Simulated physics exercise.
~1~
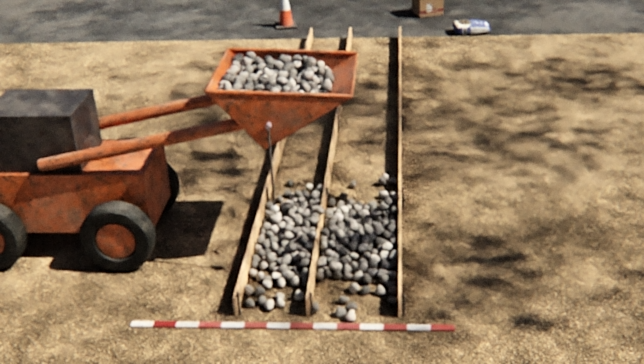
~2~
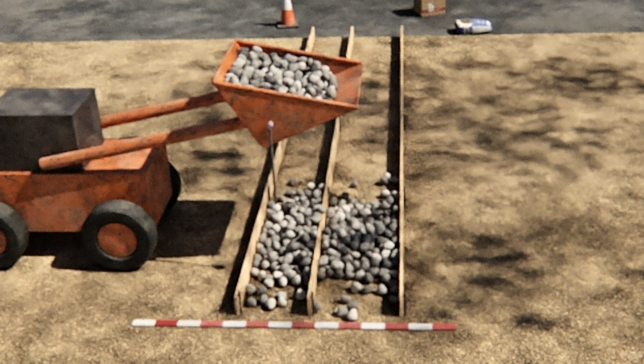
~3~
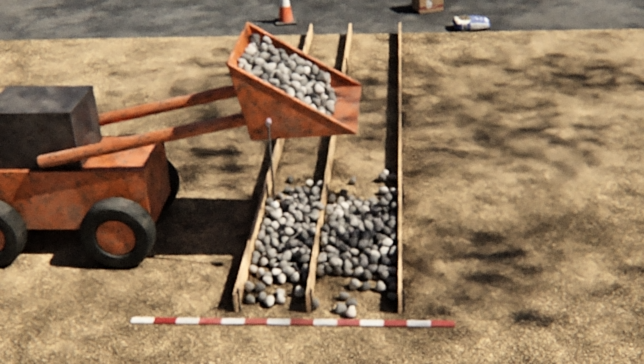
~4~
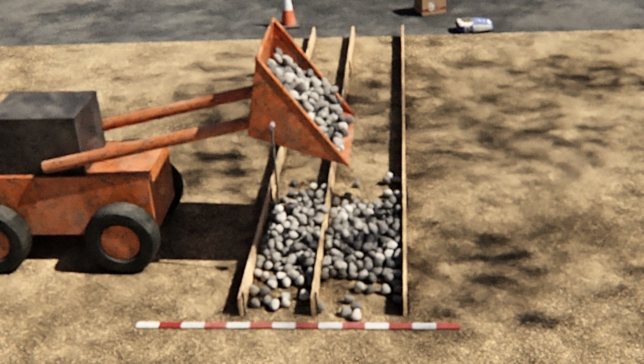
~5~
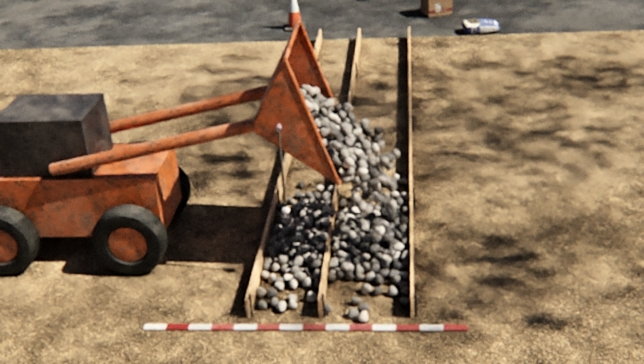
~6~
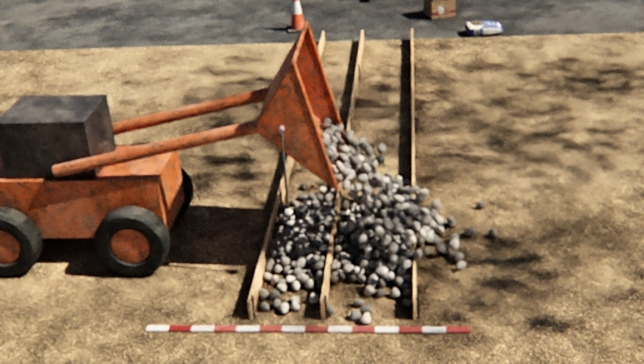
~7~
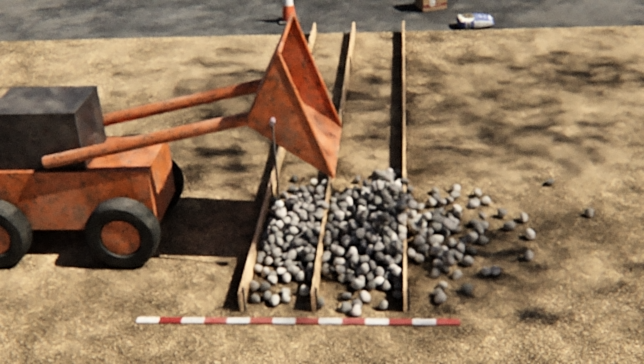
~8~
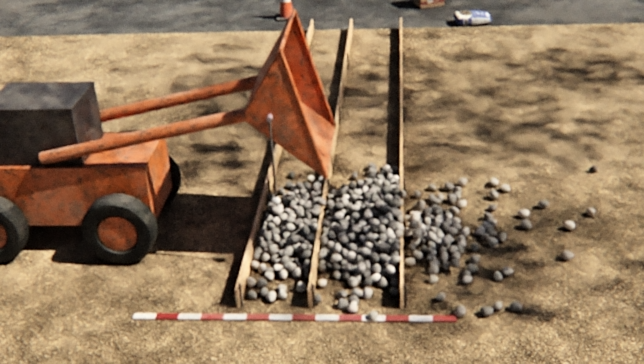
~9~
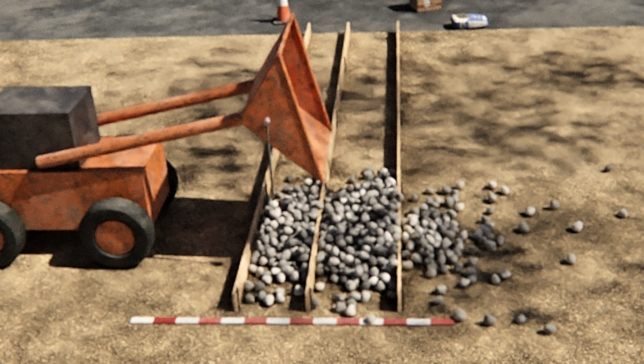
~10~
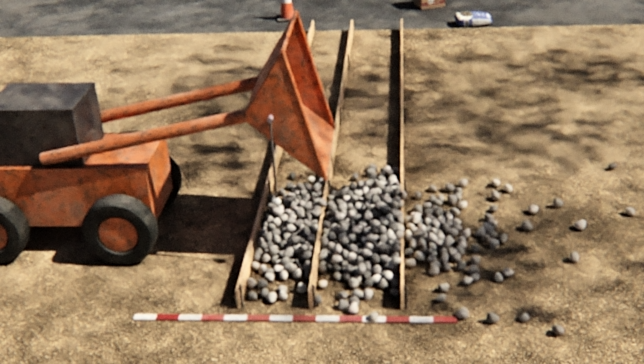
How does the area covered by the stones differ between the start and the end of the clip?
At the start the stones are in the raised bucket and between the planks, with the sand to the right bare. By the end they reach much farther to the right and somewhat nearer the viewer, scattered over the sand beyond the last plank.
